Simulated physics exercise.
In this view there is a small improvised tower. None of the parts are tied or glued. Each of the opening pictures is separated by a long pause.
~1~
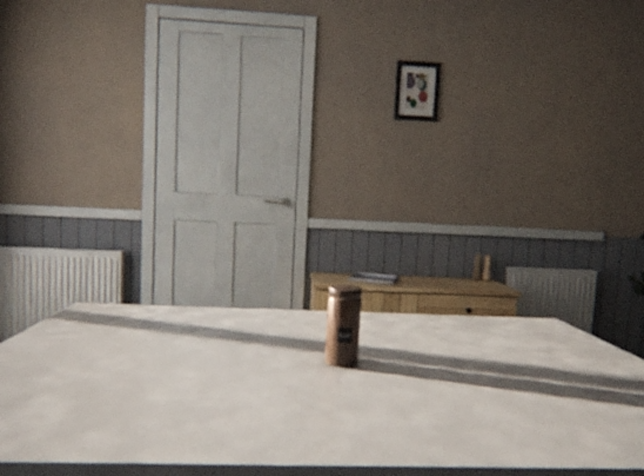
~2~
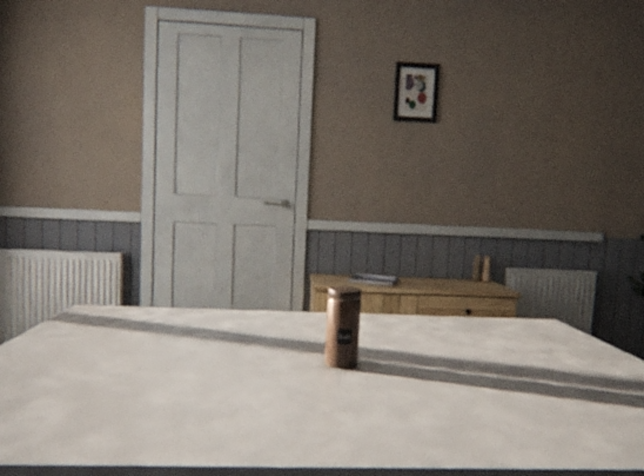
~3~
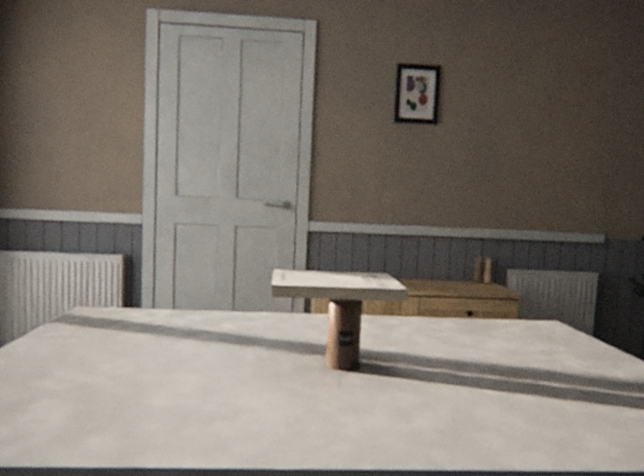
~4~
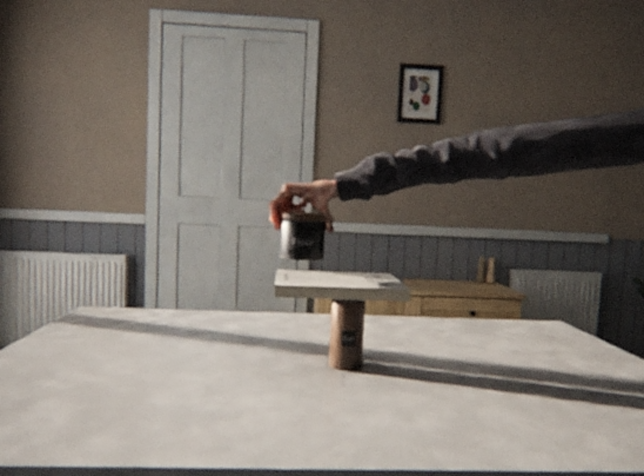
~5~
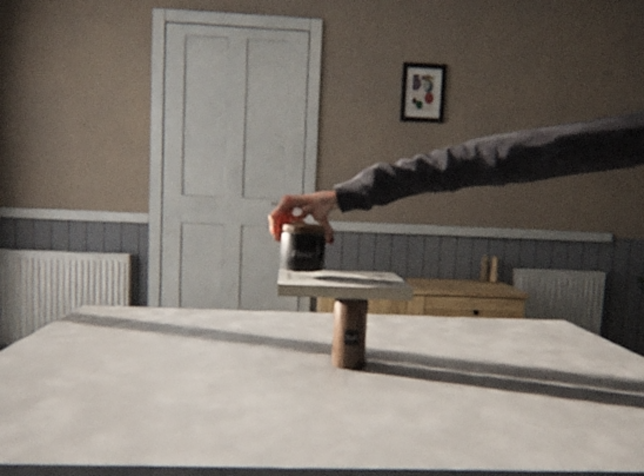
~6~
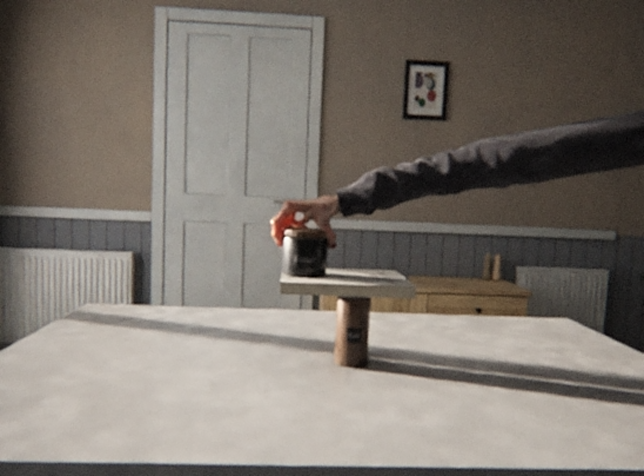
A hand reached in from the right and lowered a black jar onto the left side of a white book, which had appeared flat on top of a brown cylinder standing on the table.
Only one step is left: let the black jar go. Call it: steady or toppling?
Toppling.
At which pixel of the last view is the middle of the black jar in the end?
Around (215, 337).
Then, 0.40 s past the last view, black jar now fallen; white book rocked 59° from its first pose.
Then, 0.50 s past the last view, white book now fallen.
Then, 0.60 s past the last view, things are still on the move.
Then, 0.80 s past the last view, as before.
Finally, fallen, white book and black jar; brown jar still in place. Final places as the last picture's camera would see them, black jar near (215, 337). The stack gives way.
